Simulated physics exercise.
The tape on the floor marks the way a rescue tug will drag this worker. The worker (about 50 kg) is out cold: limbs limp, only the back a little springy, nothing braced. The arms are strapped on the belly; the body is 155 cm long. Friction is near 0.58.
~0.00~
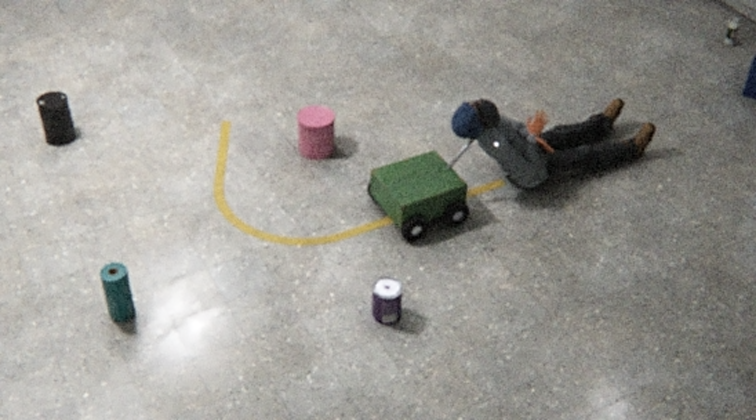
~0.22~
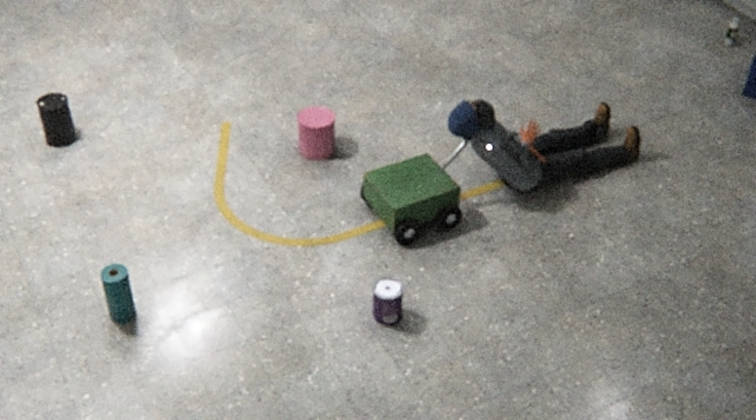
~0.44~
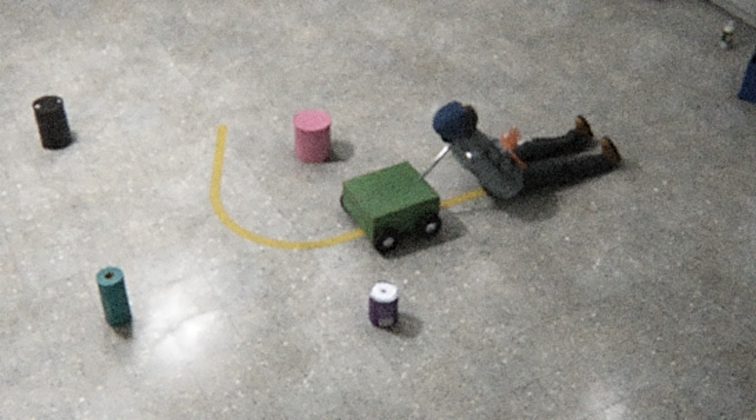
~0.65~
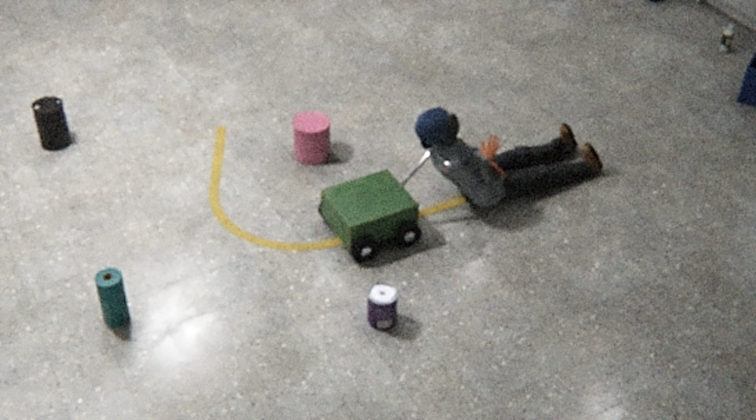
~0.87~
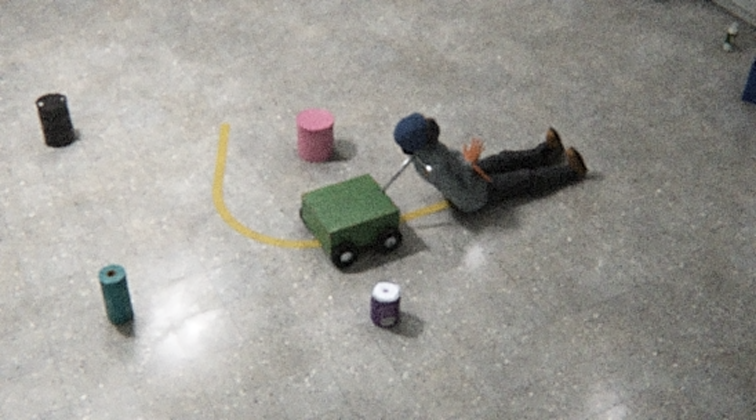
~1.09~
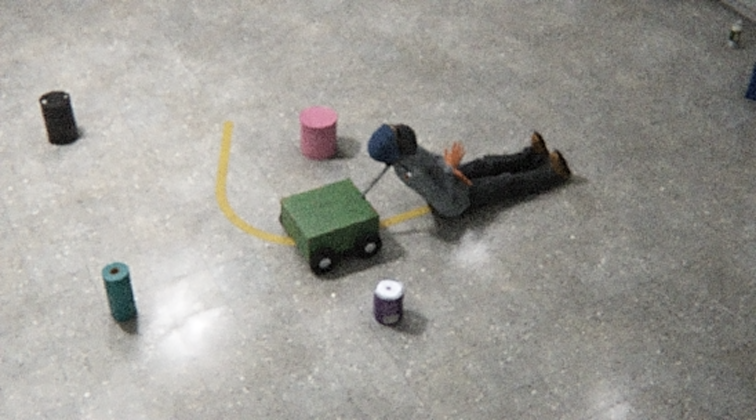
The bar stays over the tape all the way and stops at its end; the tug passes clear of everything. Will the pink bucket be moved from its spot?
In the end the pink bucket keeps still.
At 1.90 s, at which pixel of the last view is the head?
At about (299, 165).
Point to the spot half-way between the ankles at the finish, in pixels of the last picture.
At about (299, 196).
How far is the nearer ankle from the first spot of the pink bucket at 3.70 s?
Some 60 cm.
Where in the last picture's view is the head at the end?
Near (218, 38).
After 1.90 s the pink bucket is where it stood, near (319, 133) in the last picture's view; the teal post where it stood; the nearer ankle is 99 cm from that spot.
After 2.50 s the pink bucket is where it stood, near (319, 133) in the last picture's view; the teal post where it stood; the nearer ankle is 83 cm from that spot.
After 3.10 s the pink bucket is where it stood, near (319, 133) in the last picture's view; the teal post where it stood; the nearer ankle is 74 cm from that spot.
After 3.70 s the pink bucket is where it stood, near (319, 133) in the last picture's view; the teal post where it stood; the nearer ankle is 62 cm from that spot.
After 4.4 s, pink bucket stays put; black bin stays put; teal post stays put; purple can stays put.
